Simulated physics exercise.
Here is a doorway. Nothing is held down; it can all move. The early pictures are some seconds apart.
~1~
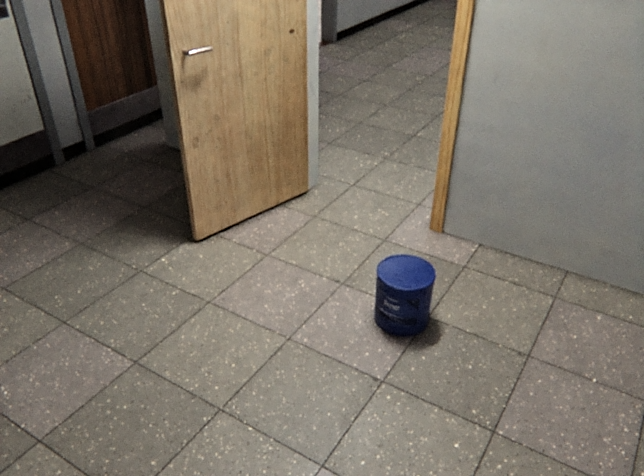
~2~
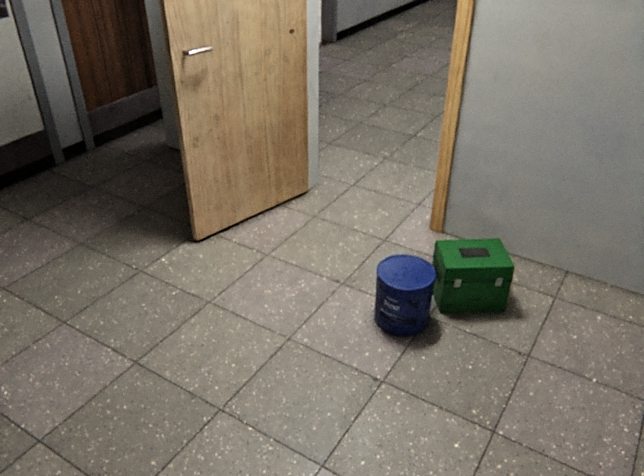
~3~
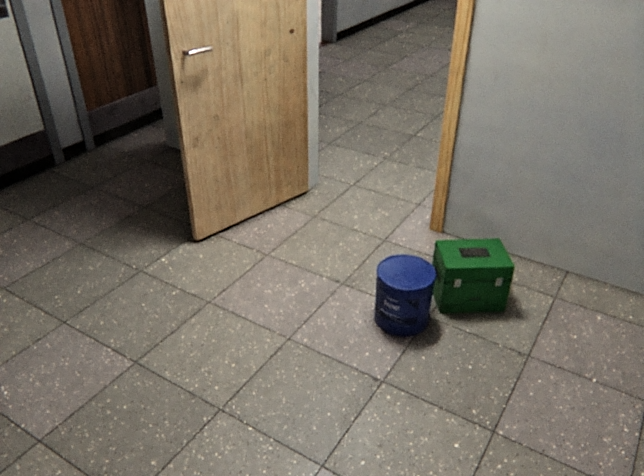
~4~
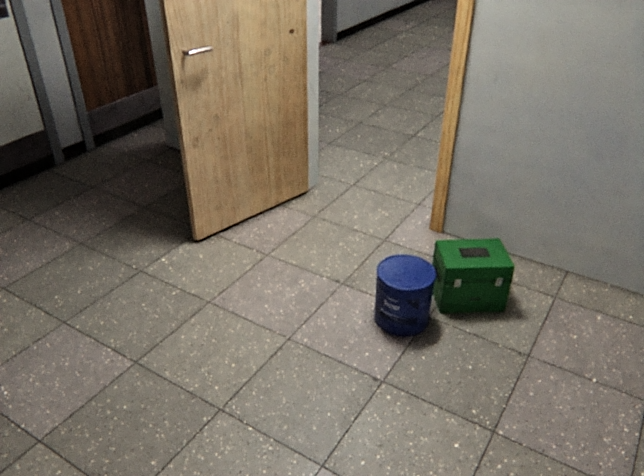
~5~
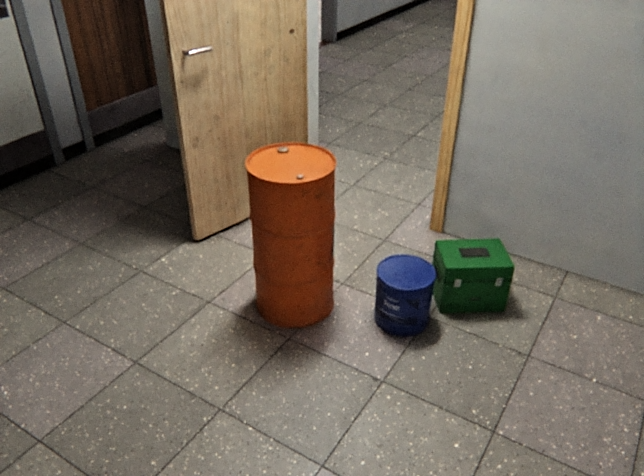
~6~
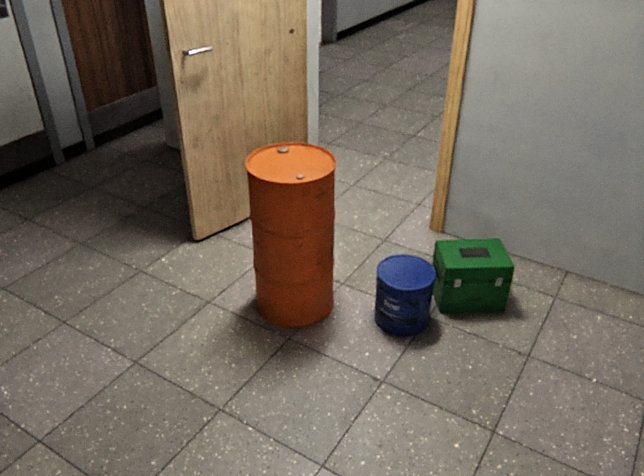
The footage shows a blue pail on a tiled floor near a wide-open wooden door; a green toolbox appears to its right, then an orange drum appears to its left, while the door stays still and nothing visibly moves.
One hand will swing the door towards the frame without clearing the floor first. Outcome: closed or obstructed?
The door gets there.
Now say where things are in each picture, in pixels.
Door wide open and still, in the first picture.
Door wide open and still; green toolbox (470, 276); blue pail (404, 295), in the second picture.
Door wide open and still; green toolbox (470, 276); blue pail (404, 295), in the third picture.
Door wide open and still; green toolbox (470, 276); blue pail (404, 295), in the fourth picture.
Door wide open and still; green toolbox (470, 276); blue pail (404, 295), in the fifth picture.
Door wide open and still; orange drum (293, 237); green toolbox (470, 276), in the sixth picture.
Then, 0.90 s past the last view, open by 73°.
Then, 1.50 s past the last view, open by 34°.
Finally, open by 0°; all 3 still in place. Final places as the last picture's camera would see them, orange drum near (293, 237).
